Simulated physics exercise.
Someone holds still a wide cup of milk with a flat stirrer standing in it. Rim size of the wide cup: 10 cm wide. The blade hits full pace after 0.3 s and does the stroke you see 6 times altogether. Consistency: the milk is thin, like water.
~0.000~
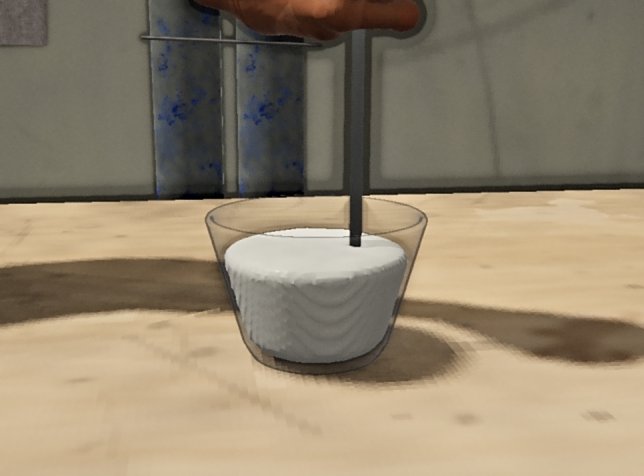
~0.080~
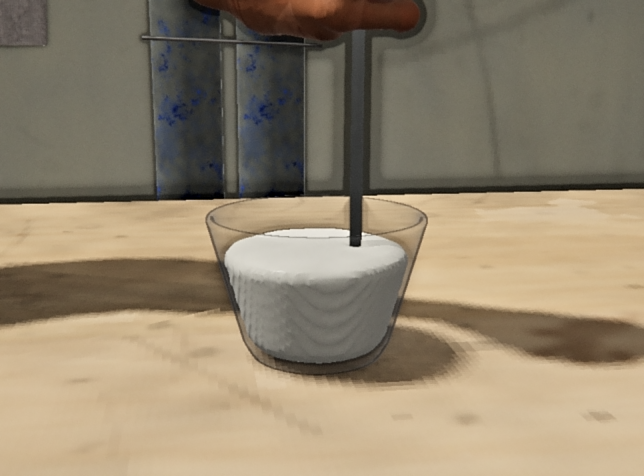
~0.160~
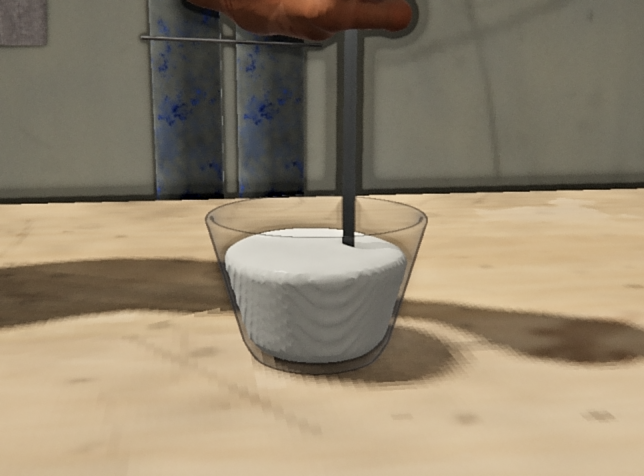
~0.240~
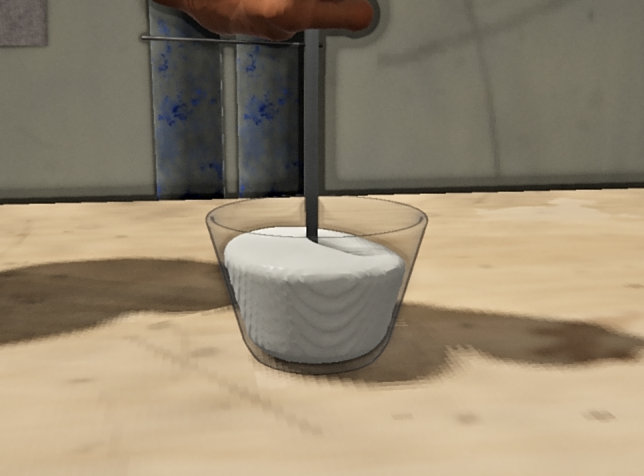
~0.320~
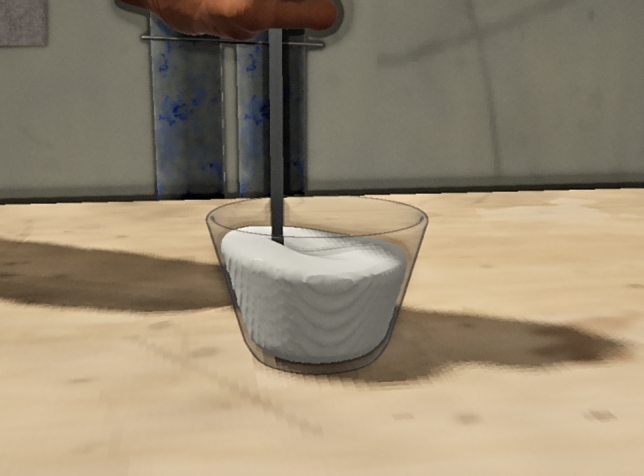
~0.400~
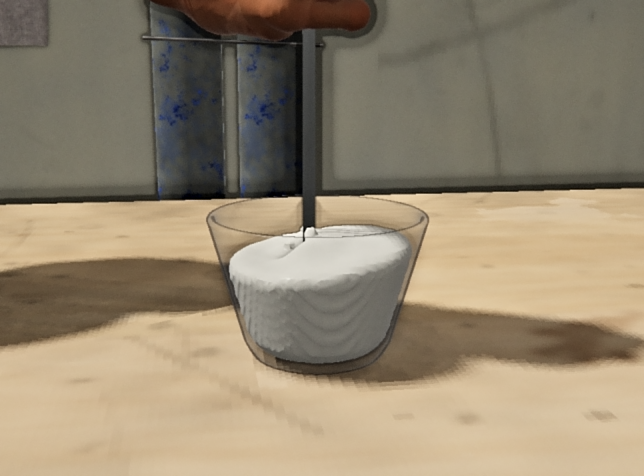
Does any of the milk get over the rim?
You'll get liquid over the side.
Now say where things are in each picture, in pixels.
The stem is at (358, 84); surface from (223, 253) to (406, 247); the rim runs from (208, 222) to (420, 216), in the first picture.
The stem is at (358, 85); surface from (222, 253) to (406, 246), in the second picture.
The stem is at (350, 84); surface from (223, 252) to (405, 248), in the third picture.
The stem is at (312, 84); surface from (222, 247) to (404, 255), in the fourth picture.
The stem is at (276, 84); surface from (219, 239) to (406, 247), in the fifth picture.
The stem is at (309, 84); surface from (228, 264) to (410, 236), in the sixth picture.
By 0.91 s 2 ml is over the rim.
By 1.42 s 10 ml is over the rim.
By 1.94 s 18 ml is over the rim.
By 2.45 s 21 ml is over the rim.
At rest 21 ml is over the rim.
